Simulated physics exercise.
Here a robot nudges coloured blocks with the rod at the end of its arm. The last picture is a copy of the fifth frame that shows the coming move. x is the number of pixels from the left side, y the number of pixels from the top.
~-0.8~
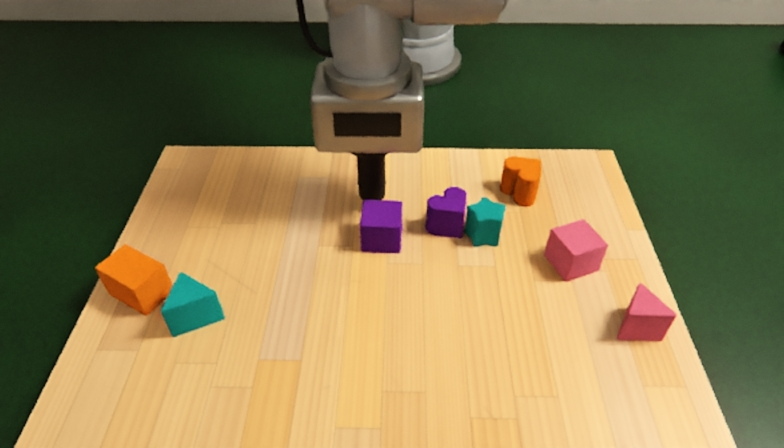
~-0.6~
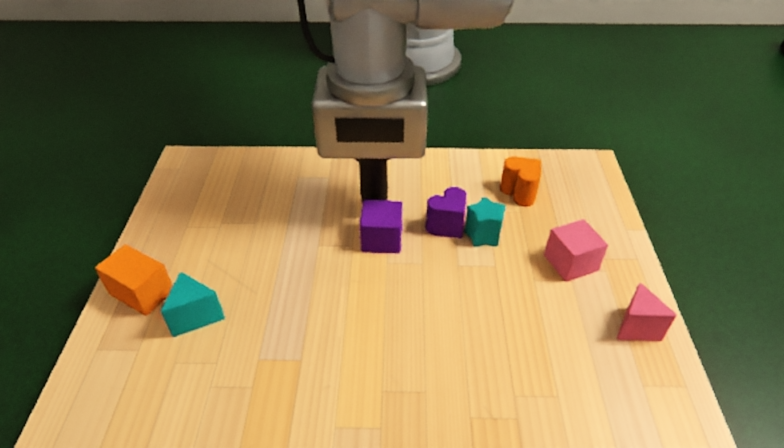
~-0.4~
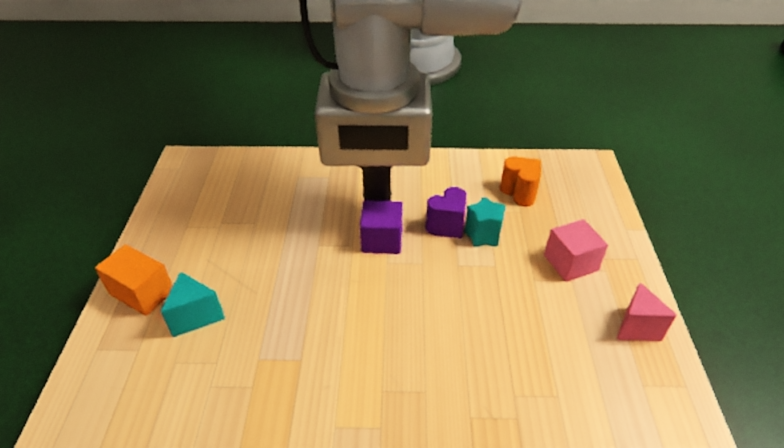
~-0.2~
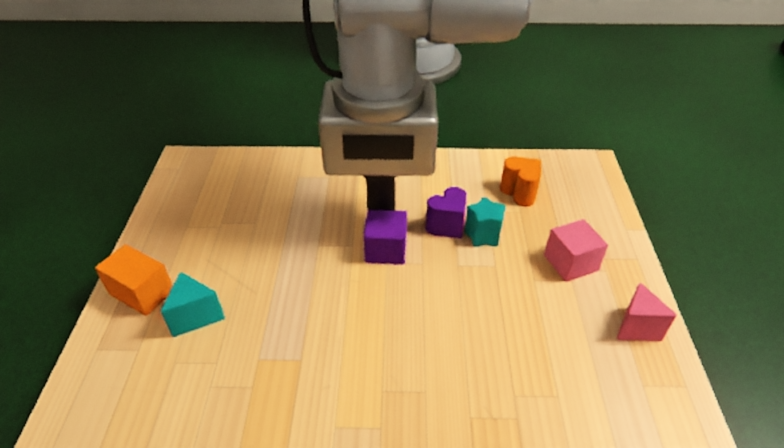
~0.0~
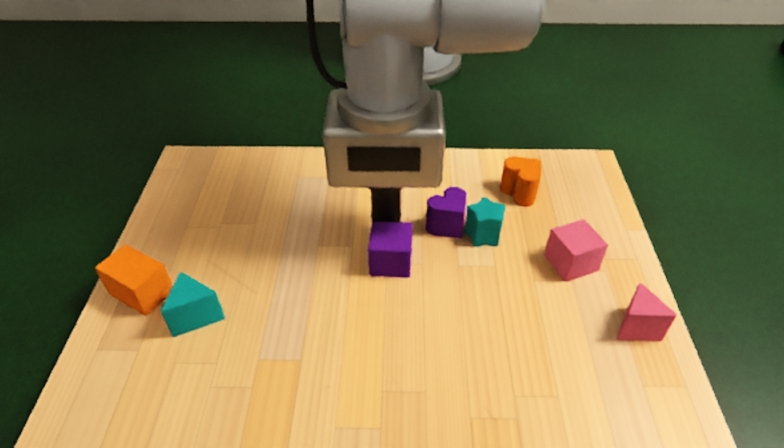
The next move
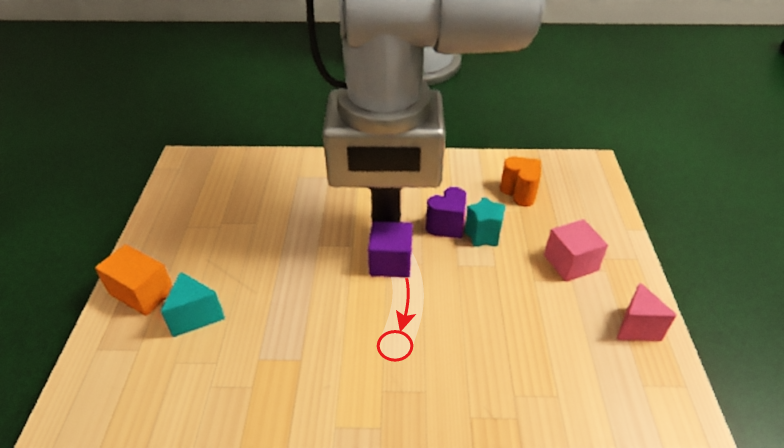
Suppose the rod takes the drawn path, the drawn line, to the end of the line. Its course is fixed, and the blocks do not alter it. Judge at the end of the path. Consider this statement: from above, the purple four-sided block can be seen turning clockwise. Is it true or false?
False
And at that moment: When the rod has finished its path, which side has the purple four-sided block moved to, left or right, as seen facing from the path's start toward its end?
Slides left.
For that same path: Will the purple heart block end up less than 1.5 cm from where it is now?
My answer is yes.
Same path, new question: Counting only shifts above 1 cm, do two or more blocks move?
Answer: No.
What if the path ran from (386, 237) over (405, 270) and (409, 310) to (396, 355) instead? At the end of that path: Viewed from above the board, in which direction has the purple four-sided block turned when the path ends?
If we look at it from overhead, the purple four-sided block pivots counter-clockwise.
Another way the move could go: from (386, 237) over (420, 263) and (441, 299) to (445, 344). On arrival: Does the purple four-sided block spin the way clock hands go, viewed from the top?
Answer: Yes.
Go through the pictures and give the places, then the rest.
Rod tip (372, 195); block tops, purple four-sided block (382, 213); purple heart block (450, 199), in the first picture.
Rod (375, 200); blocks unchanged, in the second picture.
Rod (378, 207); blocks unchanged, in the third picture.
Rod (381, 216); purple four-sided block (386, 223), in the fourth picture.
Rod (386, 227); purple four-sided block (391, 235); purple heart block (450, 199), in the fifth picture.
Path on the board, from (386, 237) over (404, 267) and (407, 305) to (395, 346).
What follows on the original path. One third of the way, rod (404, 259); purple four-sided block (405, 270).
Two thirds of the way, rod (408, 297); purple four-sided block (414, 311).
At the end, rod (395, 337); purple four-sided block (420, 350), turned 45° anticlockwise; purple heart block in place.
